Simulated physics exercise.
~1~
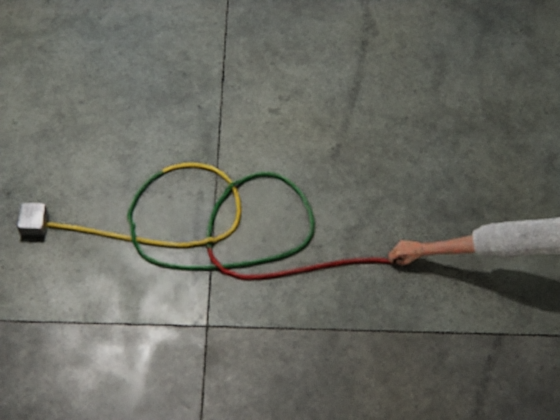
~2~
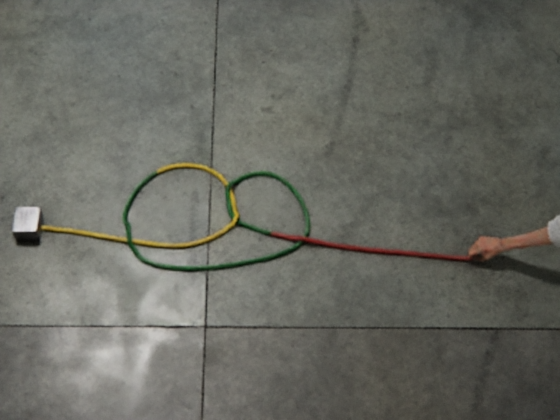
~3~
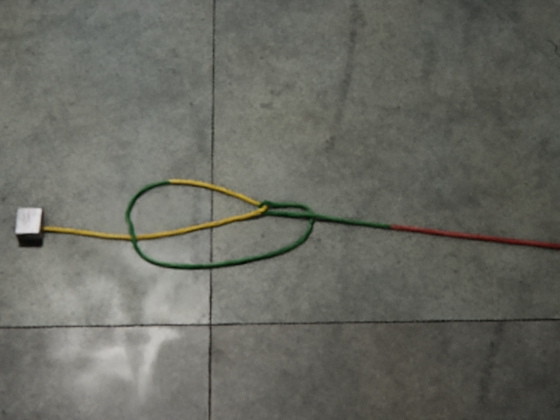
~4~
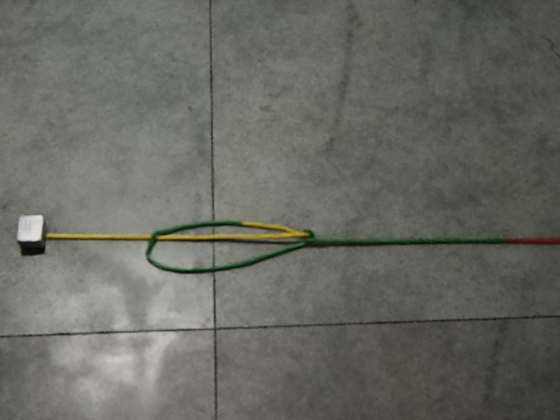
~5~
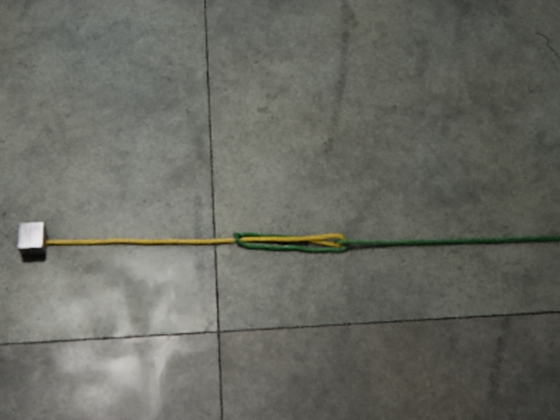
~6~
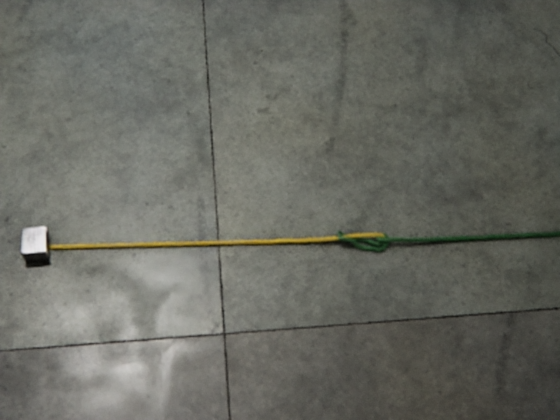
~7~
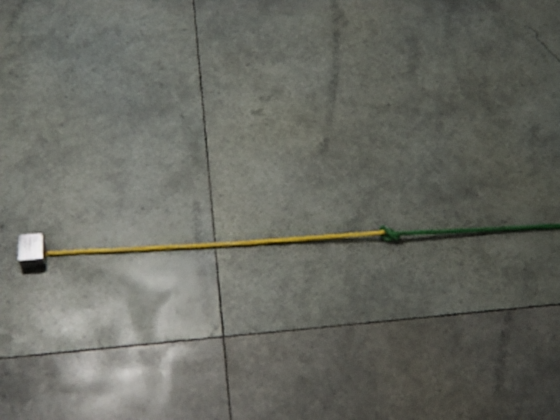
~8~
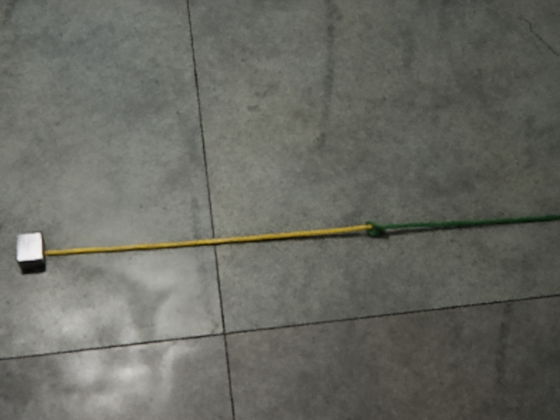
A thick rope dyed yellow, green and red lies in two overlapping loops on a grey concrete floor, seen from above. Its yellow end is fixed to a small pale block at left, while a hand reaching from a light sleeve at right grips the red end. The hand draws that end to the right and leaves the view, and the loops narrow into long, thin shapes. Green rope follows the red out of sight as the loops shrink and slide rightward. Finally they cinch into a small, tight green knot, with the rope stretched straight on both sides.
